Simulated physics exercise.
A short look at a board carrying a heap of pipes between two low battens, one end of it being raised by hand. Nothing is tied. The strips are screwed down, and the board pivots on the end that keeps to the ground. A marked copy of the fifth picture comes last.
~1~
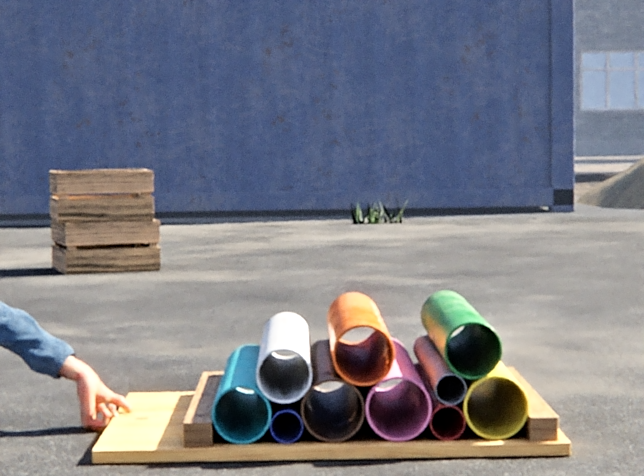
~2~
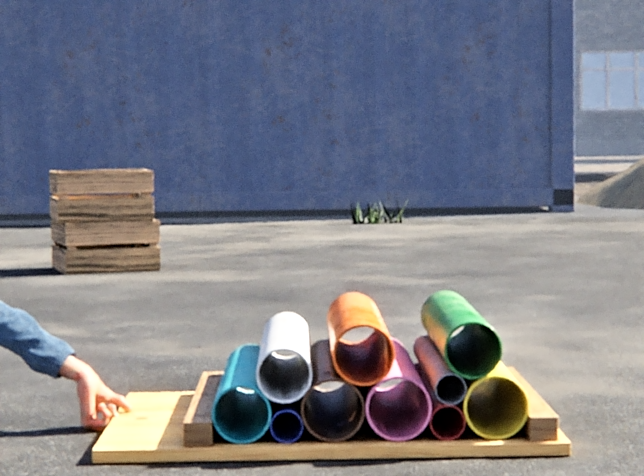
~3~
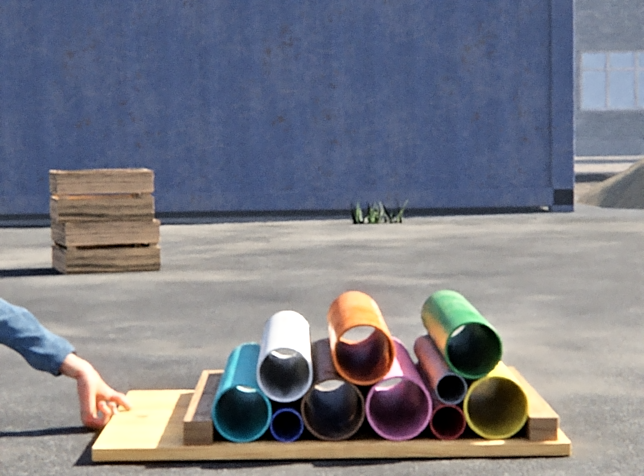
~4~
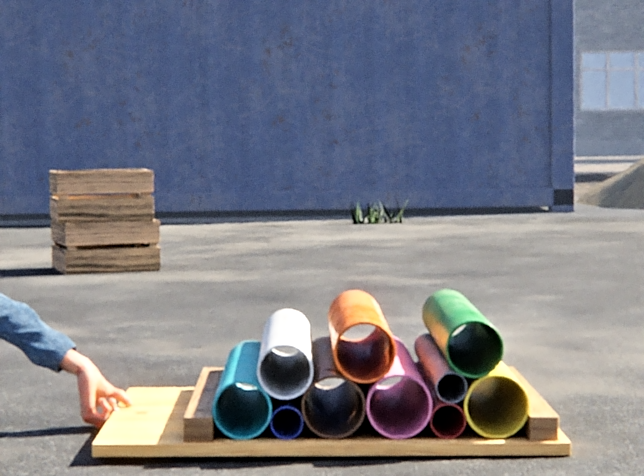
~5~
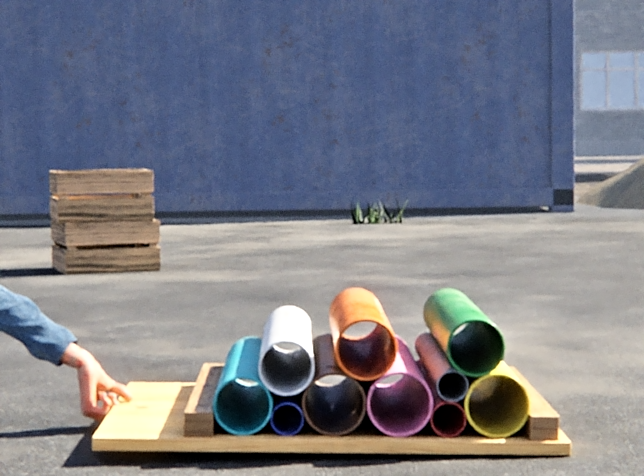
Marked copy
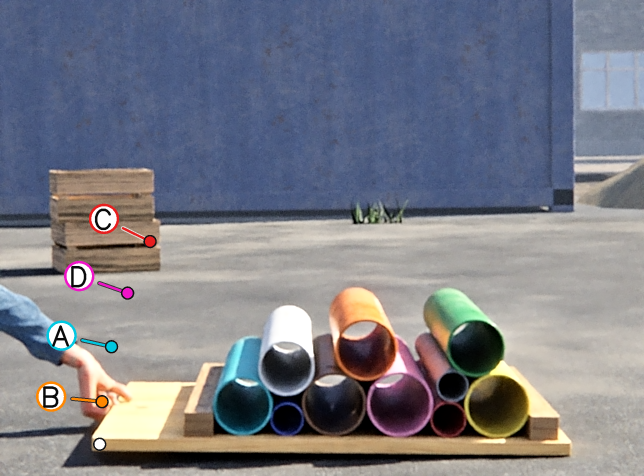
The clip opens on a heap of colourful pipes stacked between two low wooden strips on a board, with a hand at its left end. The hand then slowly lifts that end very slightly while the right end stays on the ground, and the pipes rise a little with the board.
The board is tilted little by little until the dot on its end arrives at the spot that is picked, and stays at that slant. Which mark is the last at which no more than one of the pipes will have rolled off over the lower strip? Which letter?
Lift it to C and no more.
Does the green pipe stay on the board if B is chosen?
The green pipe: Yes.
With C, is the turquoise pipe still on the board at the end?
The turquoise pipe: Yes.
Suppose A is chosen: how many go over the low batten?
The count is none.
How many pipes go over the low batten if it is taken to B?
The count is none.
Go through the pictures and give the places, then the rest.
The first picture shows brown pipe (333, 410); pink pipe (399, 409); red pipe (448, 422).
The second picture shows red pipe (448, 422); yellow pipe (496, 407).
The third picture shows board (329, 409); turquoise pipe (242, 413); blue pipe (286, 425); brown pipe (333, 409).
The fourth picture shows board (329, 407); turquoise pipe (242, 410); blue pipe (287, 423).
The fifth picture shows board (329, 404); turquoise pipe (243, 406); blue pipe (287, 419).
On the marked copy, A at (111, 347); B at (102, 402); C at (150, 242); D at (128, 293); the white dot at (100, 445).
Following C. Soon after the start, board at 16°.
Later, board at 27°.
In the end, board at 27°, one over the low batten (green).
As for the rest, A none over the low batten; B none over the low batten; D none over the low batten.
